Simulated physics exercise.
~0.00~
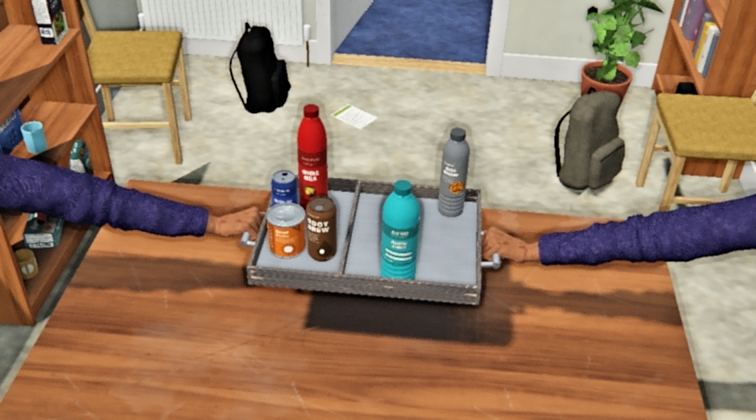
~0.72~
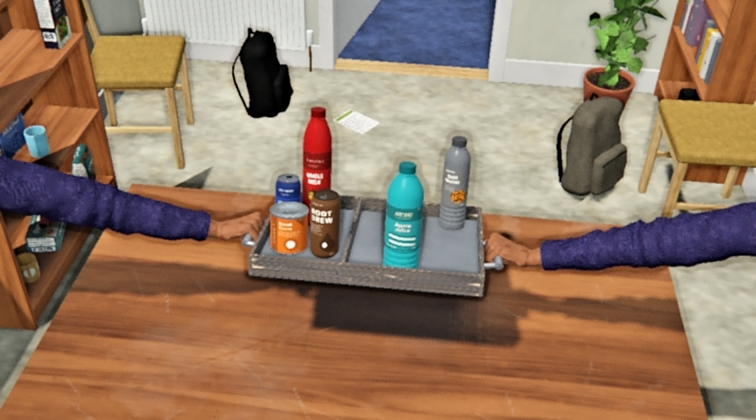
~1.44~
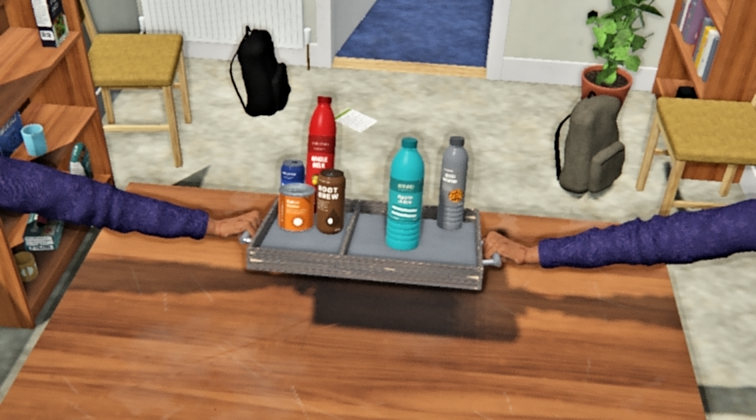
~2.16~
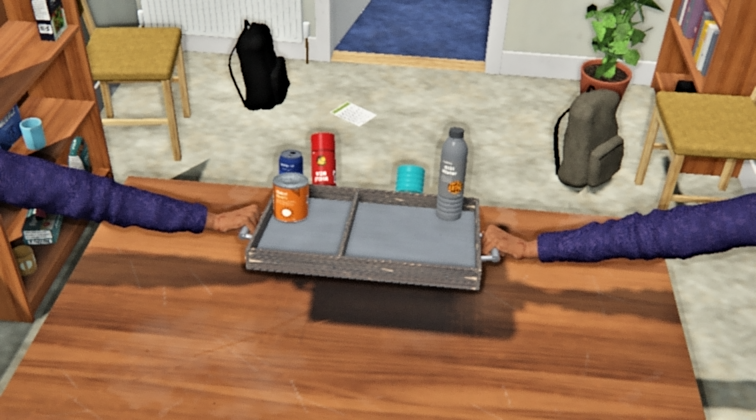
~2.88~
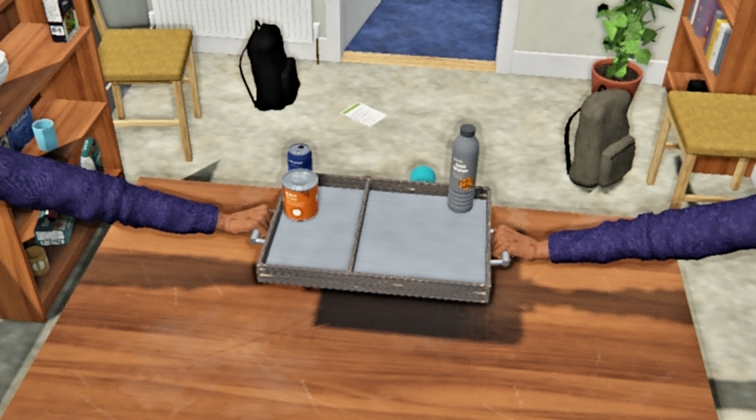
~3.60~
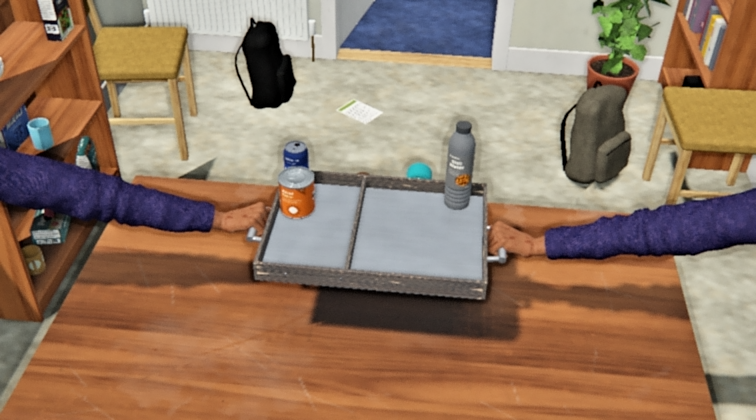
Tray held in two hands tipping away and levelling, red and turquoise bottles and brown can falling off the far edge.
